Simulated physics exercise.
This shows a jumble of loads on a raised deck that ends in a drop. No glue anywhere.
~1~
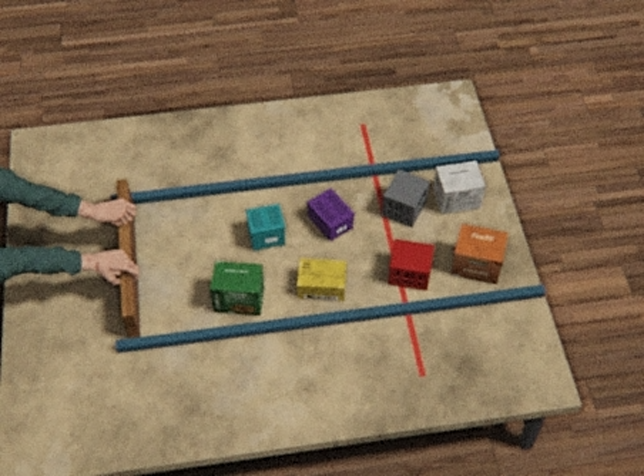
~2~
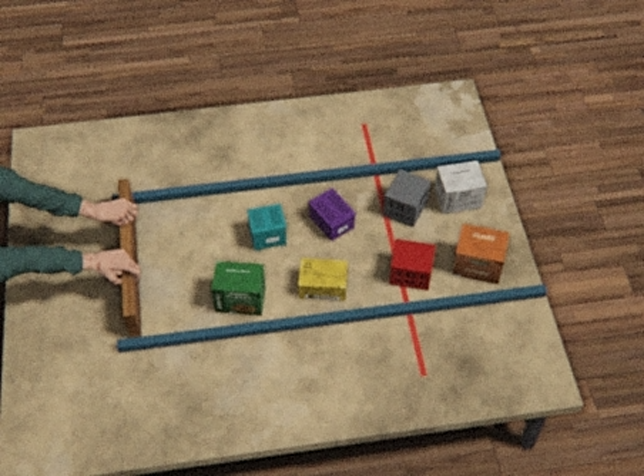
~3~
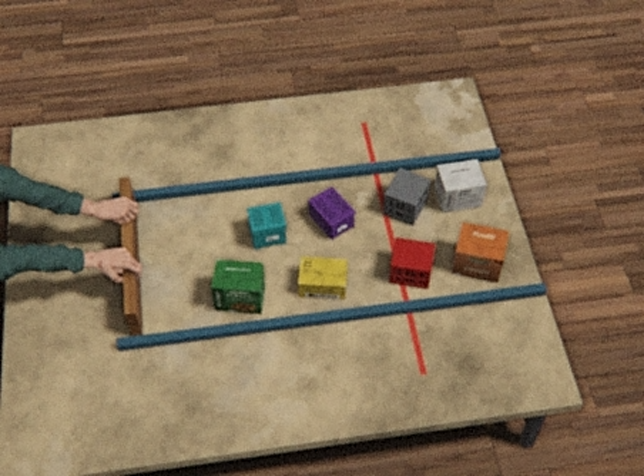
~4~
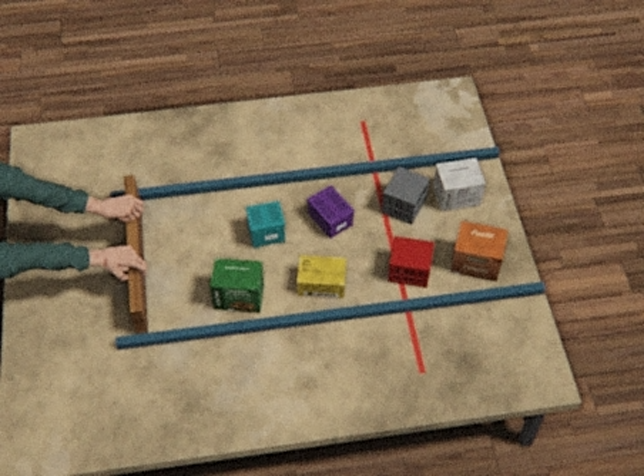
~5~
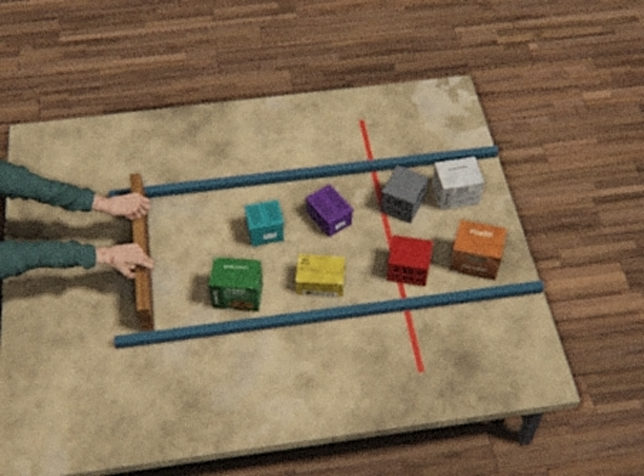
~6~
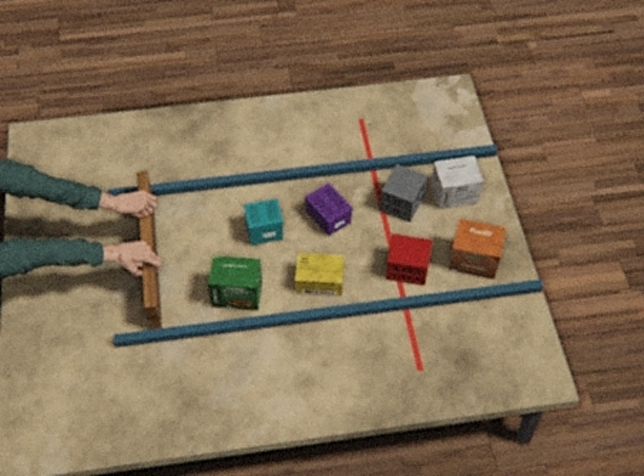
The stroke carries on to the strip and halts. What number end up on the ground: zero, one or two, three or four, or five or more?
Here the number that fall off is one or two.
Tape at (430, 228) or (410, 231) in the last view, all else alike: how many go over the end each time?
In that order 3 and 2.
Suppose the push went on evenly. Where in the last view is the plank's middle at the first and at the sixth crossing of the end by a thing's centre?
Its middle is around (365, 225) and later (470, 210).
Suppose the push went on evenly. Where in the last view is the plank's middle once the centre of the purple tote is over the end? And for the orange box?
At (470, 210) for the purple tote; at (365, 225) for the orange box.
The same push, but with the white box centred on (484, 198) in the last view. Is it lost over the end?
It remains up.
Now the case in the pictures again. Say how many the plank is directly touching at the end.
2 of them.
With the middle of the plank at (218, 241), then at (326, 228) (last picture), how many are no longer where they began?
1 and 7.
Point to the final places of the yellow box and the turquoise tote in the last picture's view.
First (466, 255), then (401, 207).
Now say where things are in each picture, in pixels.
Orange box (479, 254); white box (459, 188); grey crate (405, 199); plank (128, 258); tape (390, 239), in the first picture.
White box (460, 188); green box (239, 288), in the second picture.
Grey crate (406, 197); turquoise tote (267, 226), in the third picture.
Orange box (479, 251); plank (136, 254), in the fourth picture.
White box (457, 184); yellow box (321, 276), in the fifth picture.
Orange box (477, 249); white box (457, 183); grey crate (403, 193); plank (149, 249); tape (388, 233), in the sixth picture.
Soon after, none off yet; orange box at rest near (477, 249); white box at rest near (457, 183); grey crate at rest near (403, 193).
After that, none off yet; orange box displaced about its own width near (506, 243); white box displaced a little near (462, 181); grey crate displaced a little near (422, 189).
In the end, the number that fall off is one or two; gone, orange box.
